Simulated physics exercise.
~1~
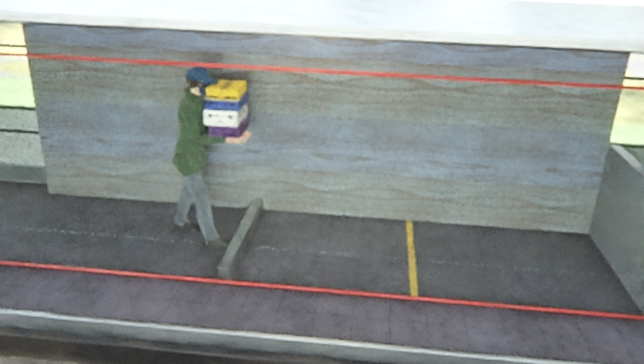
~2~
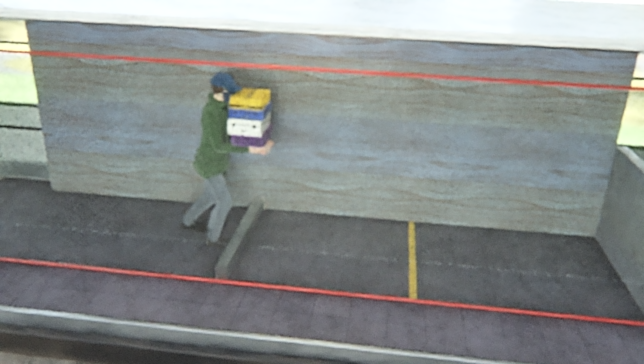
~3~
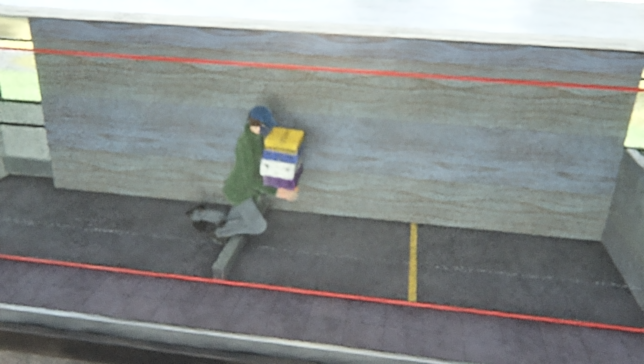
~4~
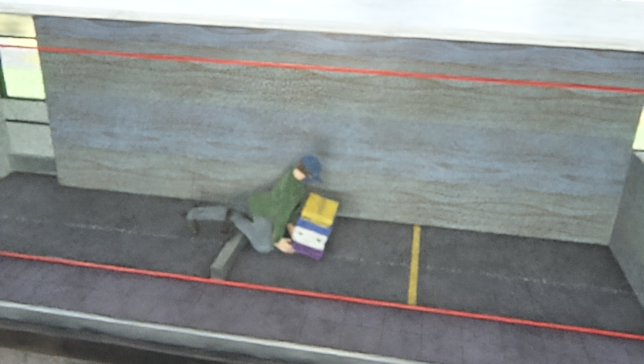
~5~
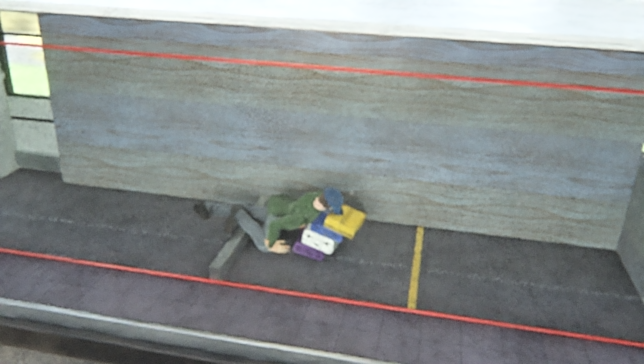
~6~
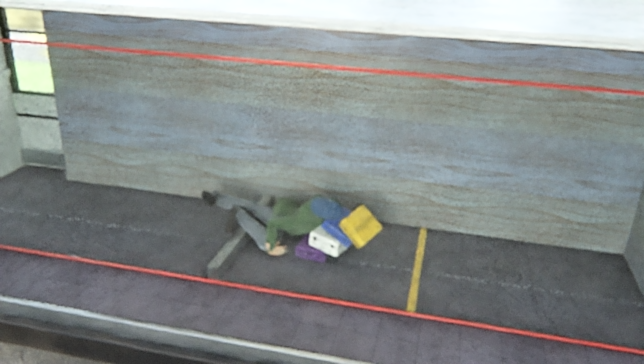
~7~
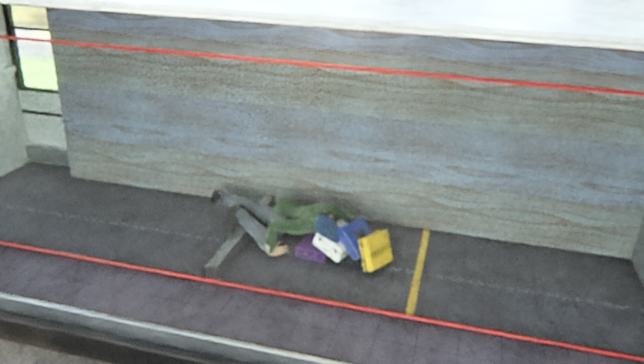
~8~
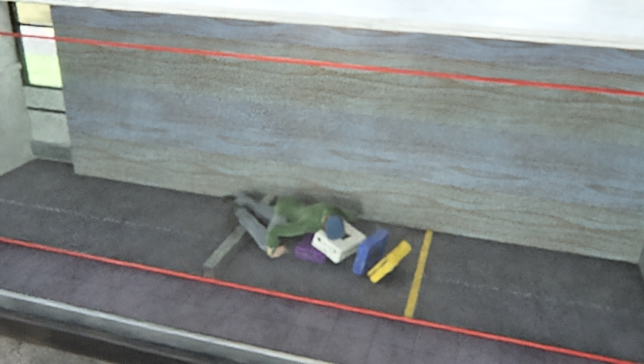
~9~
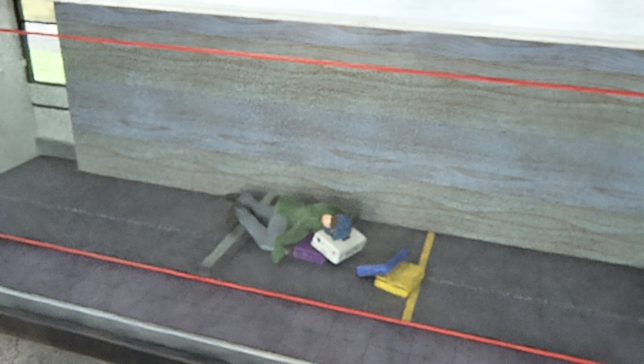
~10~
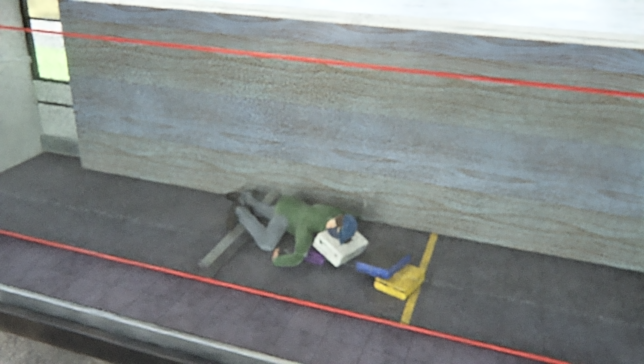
A person in a green top and blue cap, carrying stacked boxes, topples forward over a low rail and lands face down as the stack spills rightward; the yellow and blue boxes tumble farthest, settling around the yellow line, while the white and purple ones rest by the person's head.
